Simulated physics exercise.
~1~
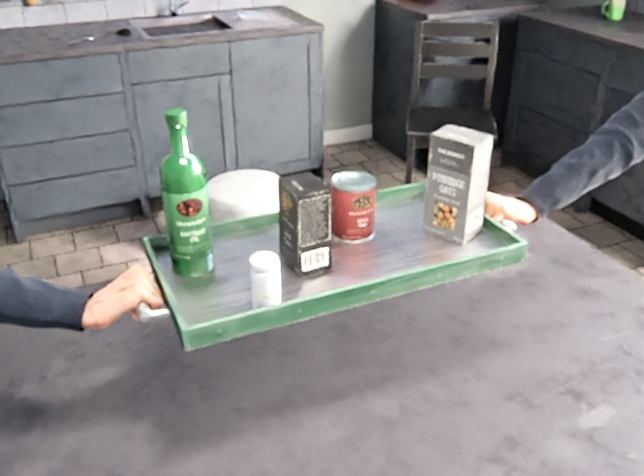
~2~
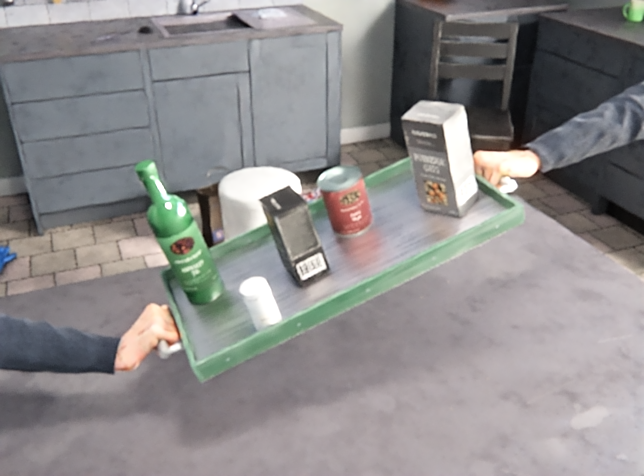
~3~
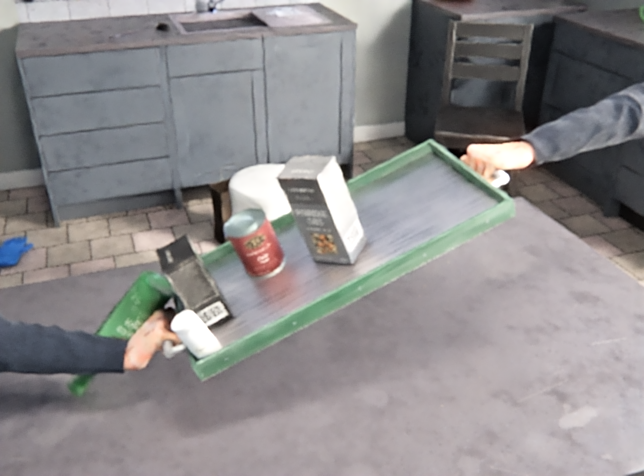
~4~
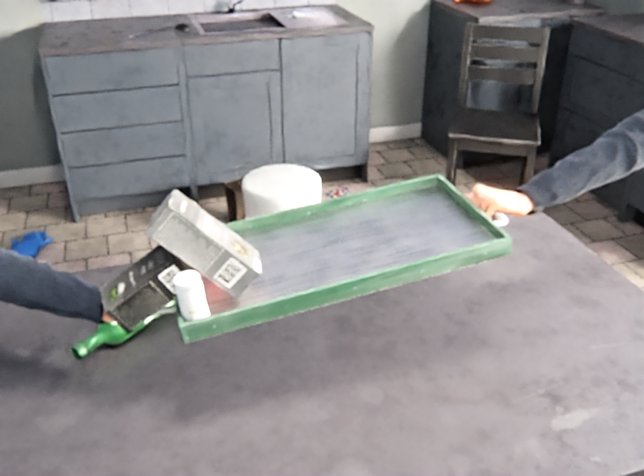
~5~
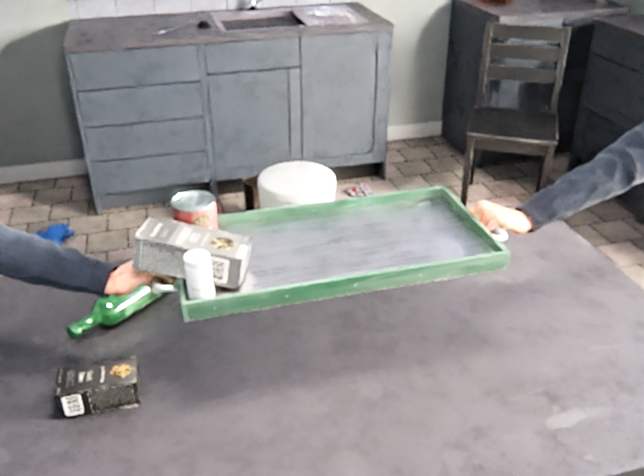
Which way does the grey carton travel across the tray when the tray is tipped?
It slides to the left, ending up lying on its side near the left end of the tray.
